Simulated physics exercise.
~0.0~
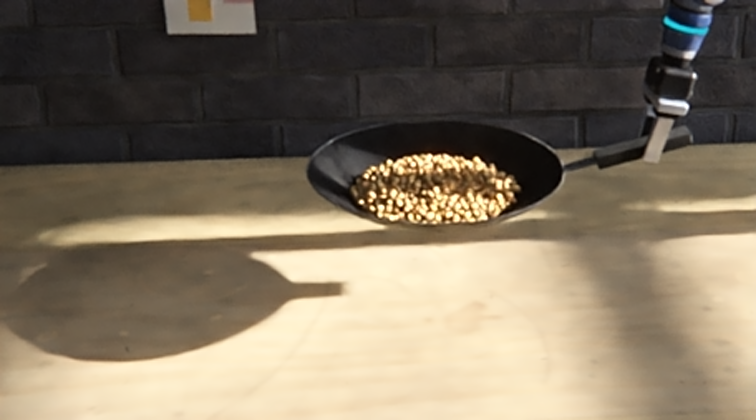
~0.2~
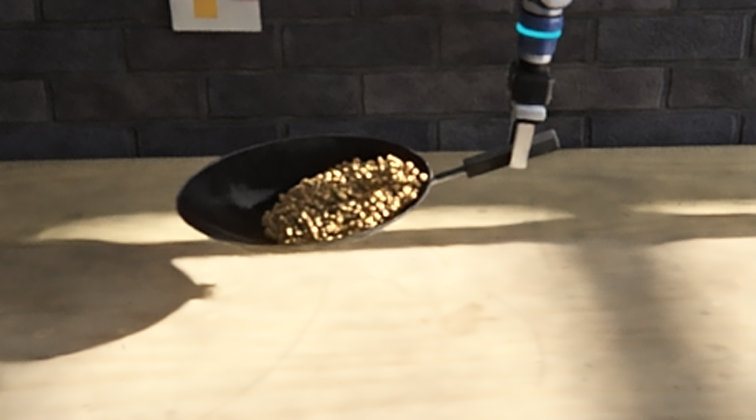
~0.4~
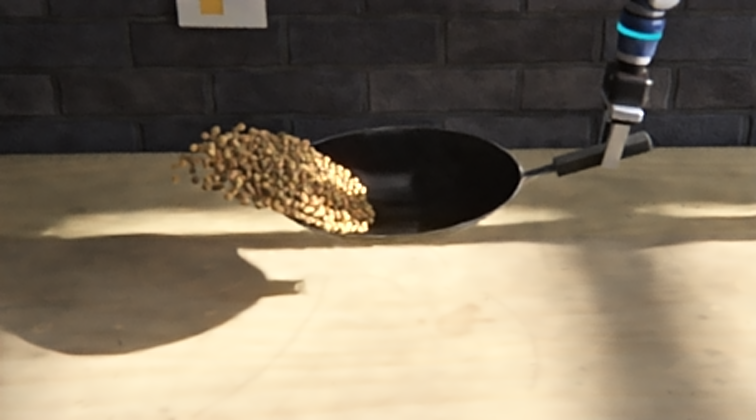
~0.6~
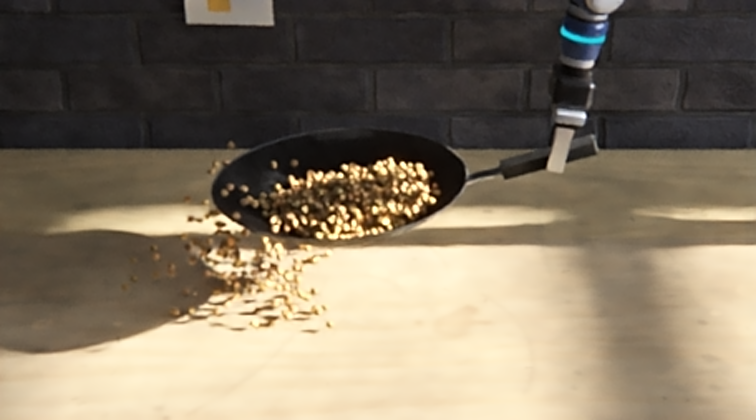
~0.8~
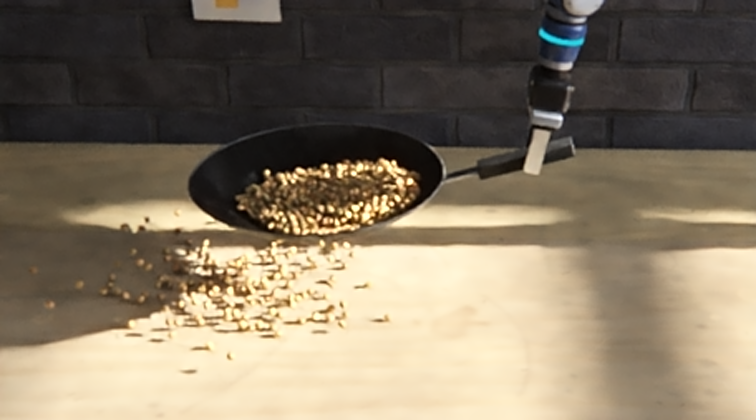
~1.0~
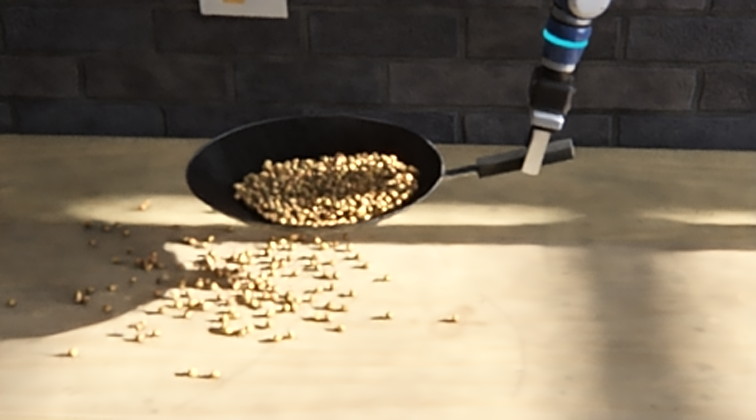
On a sunlit, pale wooden table before a dark brick wall, seen from the side and slightly above, a robotic arm with a glowing blue band holds a black wok by its handle, at the right. Golden chickpeas are heaped inside. The arm carries the wok left, then pulls it back right, and the load surges over the left rim in a thick stream. As the wok moves left again, many chickpeas land back inside while others drop and scatter across the table. Finally the wok hangs nearly still, mostly full, above the spilled chickpeas.
